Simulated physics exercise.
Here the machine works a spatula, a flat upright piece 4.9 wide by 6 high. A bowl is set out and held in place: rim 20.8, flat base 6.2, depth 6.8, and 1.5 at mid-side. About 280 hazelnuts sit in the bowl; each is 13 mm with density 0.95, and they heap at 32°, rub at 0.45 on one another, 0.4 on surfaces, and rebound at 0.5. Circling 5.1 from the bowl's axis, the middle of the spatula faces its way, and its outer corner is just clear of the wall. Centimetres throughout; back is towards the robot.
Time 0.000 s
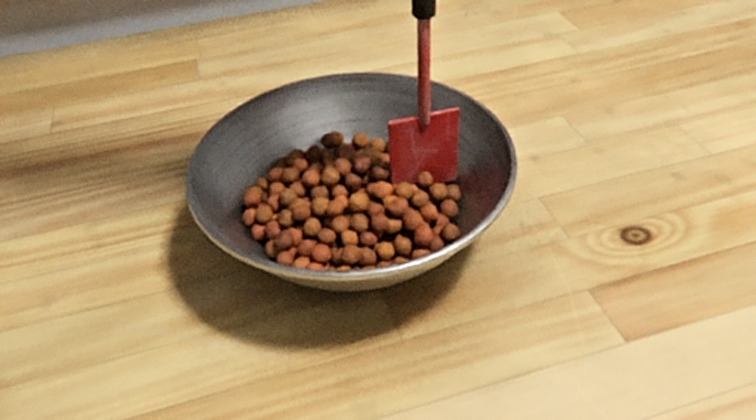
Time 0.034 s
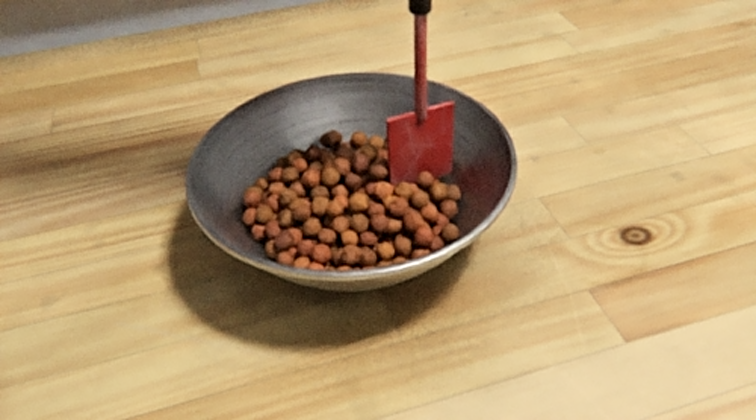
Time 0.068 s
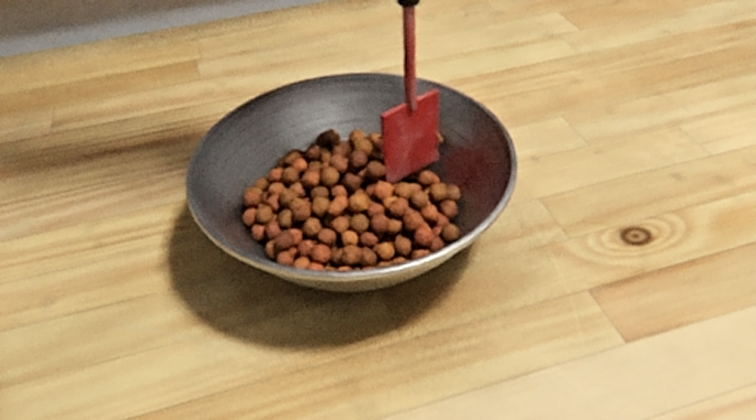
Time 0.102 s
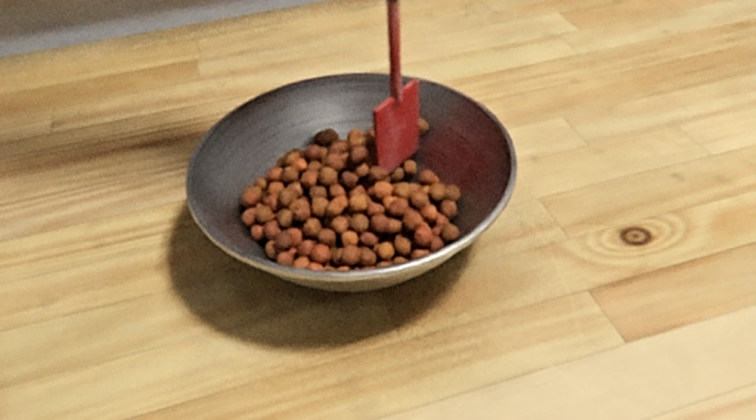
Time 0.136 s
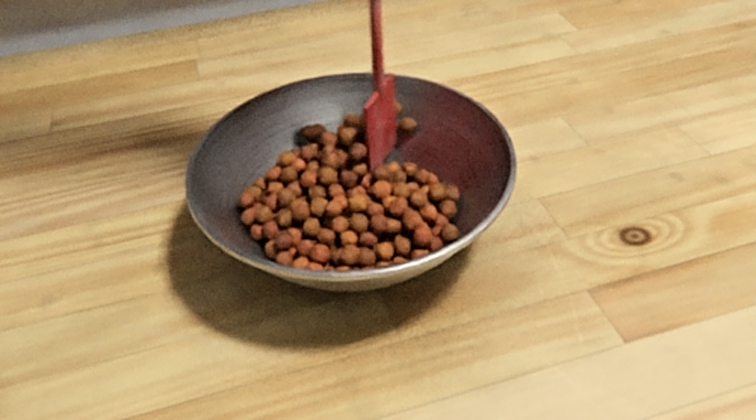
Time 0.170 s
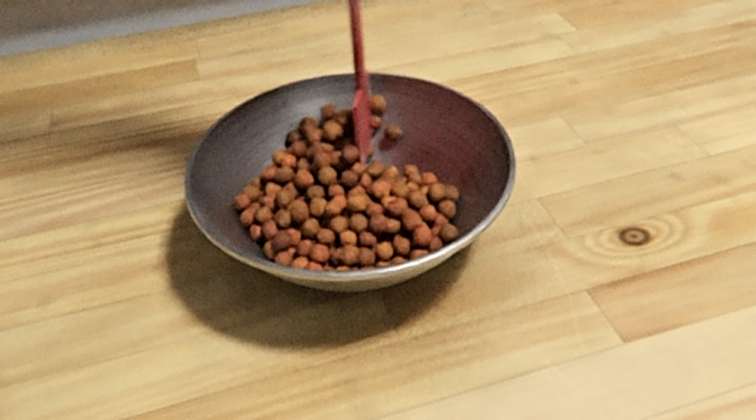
A red spatula sweeps left through brown nuts in a metal bowl, pushing some up.
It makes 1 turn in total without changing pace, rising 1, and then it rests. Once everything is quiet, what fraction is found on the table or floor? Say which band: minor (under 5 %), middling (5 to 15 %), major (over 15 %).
Band: Minor.
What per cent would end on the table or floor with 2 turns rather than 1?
Roughly 5 percent would end up there.
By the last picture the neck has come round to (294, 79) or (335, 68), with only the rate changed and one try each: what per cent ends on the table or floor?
Around 20 and 5 per cent respectively.
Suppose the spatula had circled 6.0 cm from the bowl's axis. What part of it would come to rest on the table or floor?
Around 0 in a hundred, in that case.
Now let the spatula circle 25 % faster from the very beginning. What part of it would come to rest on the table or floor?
Then roughly 5 per cent.
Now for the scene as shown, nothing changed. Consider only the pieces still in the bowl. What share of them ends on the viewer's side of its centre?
About 45 %.
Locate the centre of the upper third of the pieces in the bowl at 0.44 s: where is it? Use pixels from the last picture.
I'd put it at around (287, 221).
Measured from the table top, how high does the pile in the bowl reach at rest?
The peak stands near 6.5 centimetres up.
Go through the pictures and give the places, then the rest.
Spatula neck at (424, 96), 0° round; upper third of the load around (345, 197), from x 250 to 450, top at y 140; 278 in the bowl, in the first picture.
Spatula neck at (421, 91), 6° round; upper third of the load around (350, 195), from x 250 to 450, top at y 140, in the second picture.
Spatula neck at (410, 82), 21° round; upper third of the load around (351, 192), from x 250 to 450, top at y 130, in the third picture.
Spatula neck at (396, 75), 35° round; upper third of the load around (348, 193), from x 250 to 450, top at y 115, in the fourth picture.
Spatula neck at (378, 70), 50° round; upper third of the load around (346, 191), from x 245 to 450, top at y 110, in the fifth picture.
Spatula neck at (359, 68), 65° round; upper third of the load around (333, 180), from x 240 to 450, top at y 105; 278 in the bowl, in the sixth picture.
By 0.44 s, 179° round, highest piece 9 above the table; 278 in the bowl.
By 0.70 s, 294° round, highest piece 9 above the table; 274 in the bowl, 4 on the table or floor.
By 1.03 s, 0° round, highest piece 6 above the table; 272 in the bowl, 6 on the table or floor.
By 1.73 s, 0° round, highest piece 6 above the table; 272 in the bowl, 6 on the table or floor.
Final count, 272 in the bowl, 6 on the table or floor. That is 2 % on the table or floor.
